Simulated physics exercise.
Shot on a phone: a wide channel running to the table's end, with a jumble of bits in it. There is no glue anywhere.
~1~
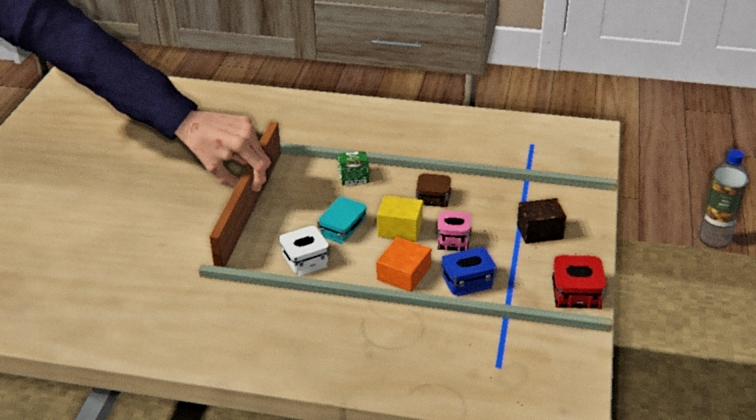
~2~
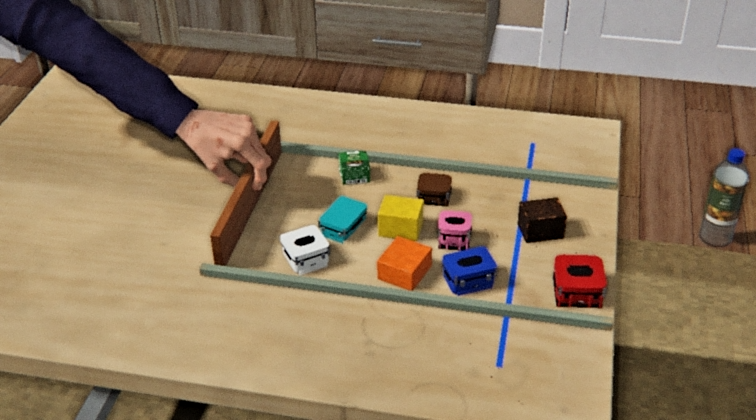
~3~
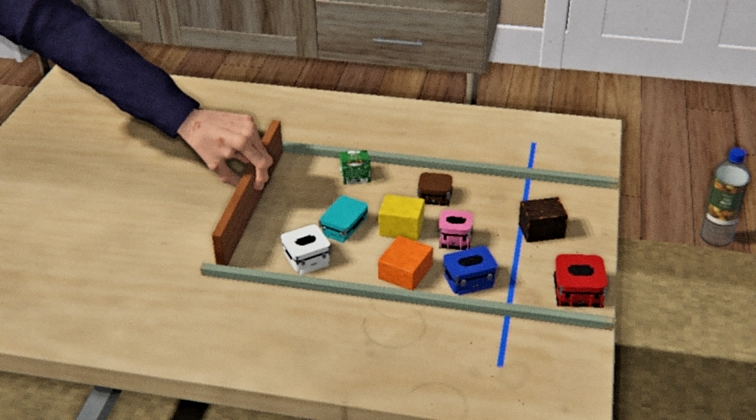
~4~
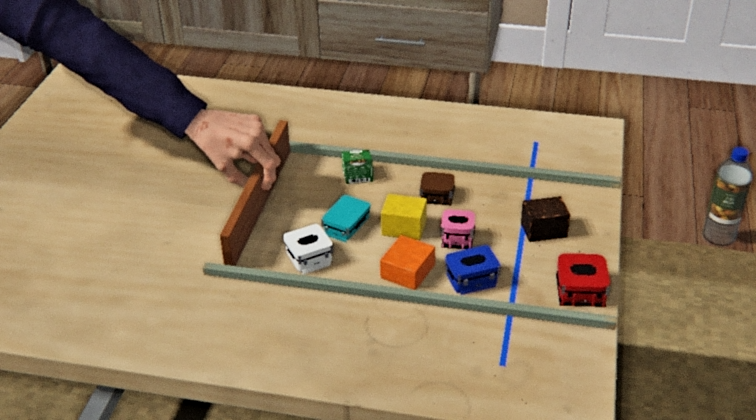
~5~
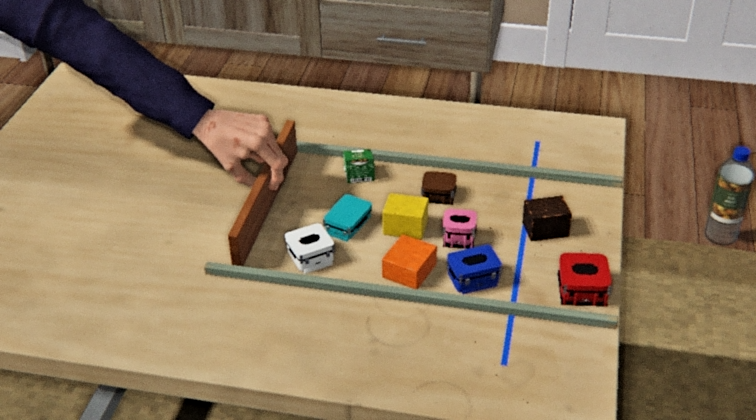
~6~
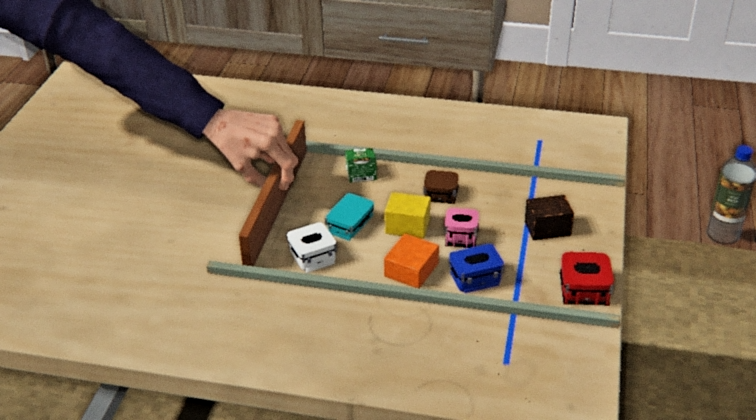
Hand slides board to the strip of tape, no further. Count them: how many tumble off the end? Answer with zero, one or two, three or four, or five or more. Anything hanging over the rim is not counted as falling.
One or two.
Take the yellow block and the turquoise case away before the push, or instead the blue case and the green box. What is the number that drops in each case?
You'd see 1 fallen, and 0 in the other try.
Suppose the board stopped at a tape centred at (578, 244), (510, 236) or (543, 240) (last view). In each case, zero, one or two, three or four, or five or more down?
Place by place: Five or more, then 1 or 2, then three or four.
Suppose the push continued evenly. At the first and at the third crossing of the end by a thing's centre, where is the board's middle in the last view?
At (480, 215) for the first, at (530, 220) for the third.
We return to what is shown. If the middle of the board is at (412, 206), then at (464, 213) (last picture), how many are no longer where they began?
Tally: First 8; then 10.
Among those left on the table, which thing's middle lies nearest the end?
The blue case.
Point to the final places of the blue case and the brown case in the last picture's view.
In the last picture the first middle sits at (624, 295) and the other at (543, 213).
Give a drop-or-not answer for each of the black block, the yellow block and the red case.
Result: Black block safe, yellow block safe, red case gone.
Early on, none off yet; red case at rest near (586, 279); black block at rest near (549, 218); blue case at rest near (476, 269).
A while later, none off yet; red case at rest near (588, 279); black block travelled a little near (561, 217); blue case travelled about its own width near (541, 283).
Finally, the number that fall off is one or two; lost, red case.
